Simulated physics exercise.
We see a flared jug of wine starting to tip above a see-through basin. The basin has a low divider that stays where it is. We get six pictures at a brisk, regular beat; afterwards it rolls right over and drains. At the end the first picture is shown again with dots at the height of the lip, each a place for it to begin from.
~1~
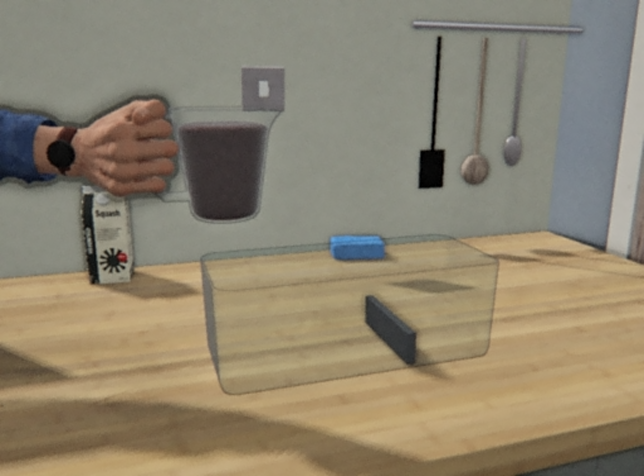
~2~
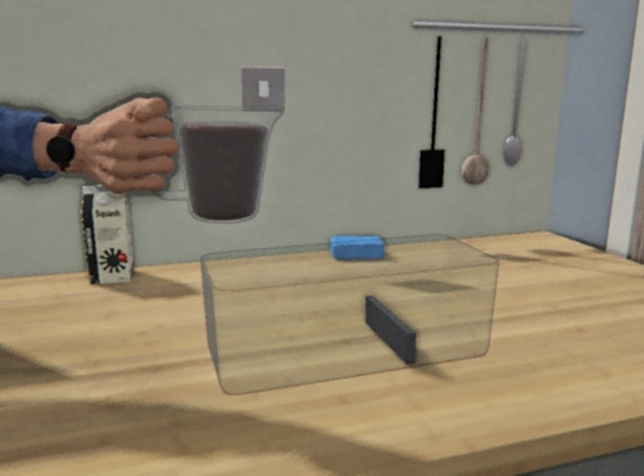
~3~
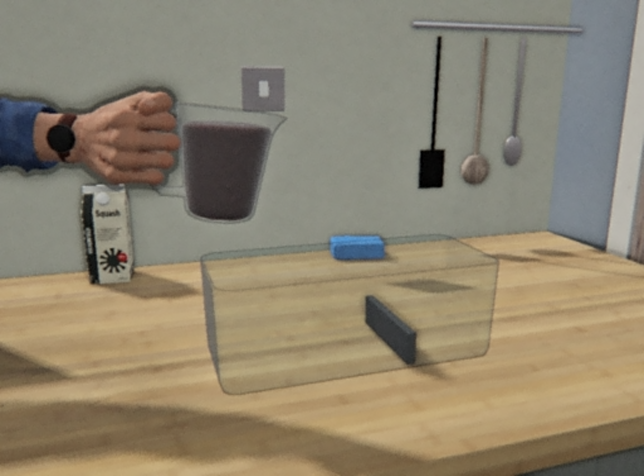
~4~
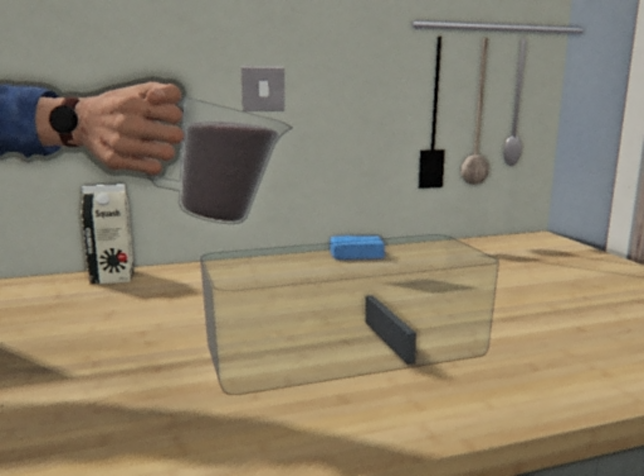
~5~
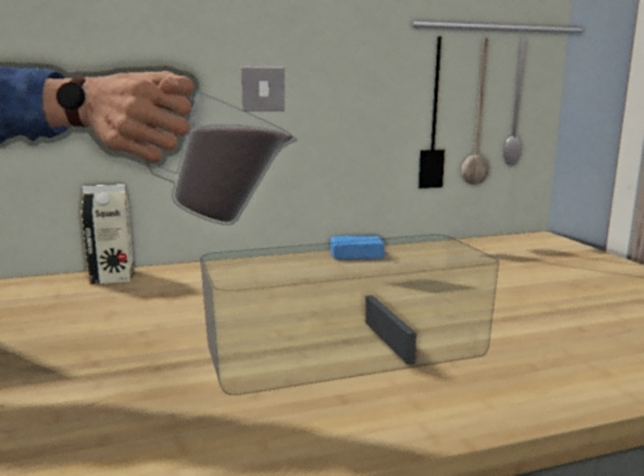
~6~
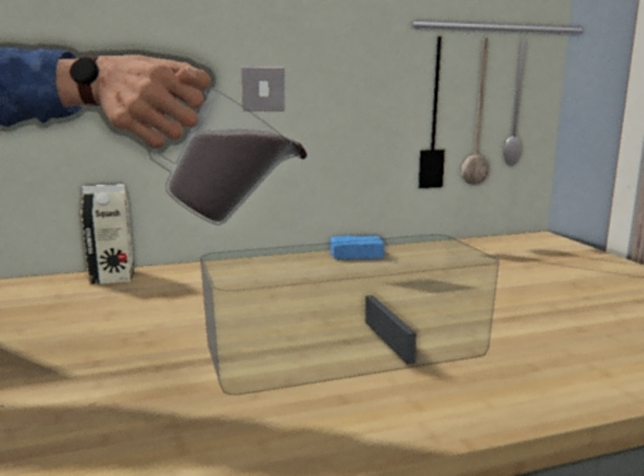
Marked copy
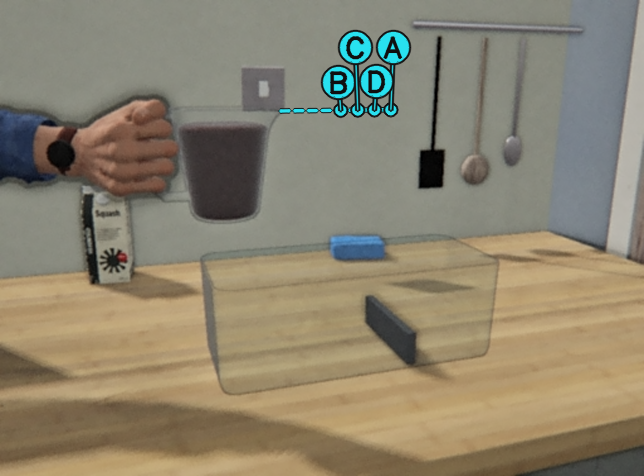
A hand tilts a jug of dark liquid rightward above a clear basin until liquid reaches its lip.
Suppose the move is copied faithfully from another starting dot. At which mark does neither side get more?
The best place is B.
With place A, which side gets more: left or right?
More ends on the right.
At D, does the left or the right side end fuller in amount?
The right one.
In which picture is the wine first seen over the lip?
Picture 6.
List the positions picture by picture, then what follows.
Upright, lip at (280, 110); basin from (220, 393) to (486, 352); top of the wall at (389, 313); nothing has left yet.
Upright, lip at (282, 112); nothing has left yet.
Tipped about 7°, lip at (286, 118); nothing has left yet.
Tipped about 14°, lip at (291, 127); nothing has left yet.
Tipped about 25°, lip at (295, 139); nothing has left yet.
Tipped about 36°, lip at (298, 154); wine is over the lip, down to (298, 154).
On the marked copy, A at (390, 109); B at (340, 110); C at (357, 110); D at (374, 109).
For place A, about 17 % ends left of the wall and 82 % right of it.
For place B, about 51 % ends left of the wall and 48 % right of it.
For place C, about 15 % ends left of the wall and 85 % right of it.
For place D, about 8 % ends left of the wall and 90 % right of it.
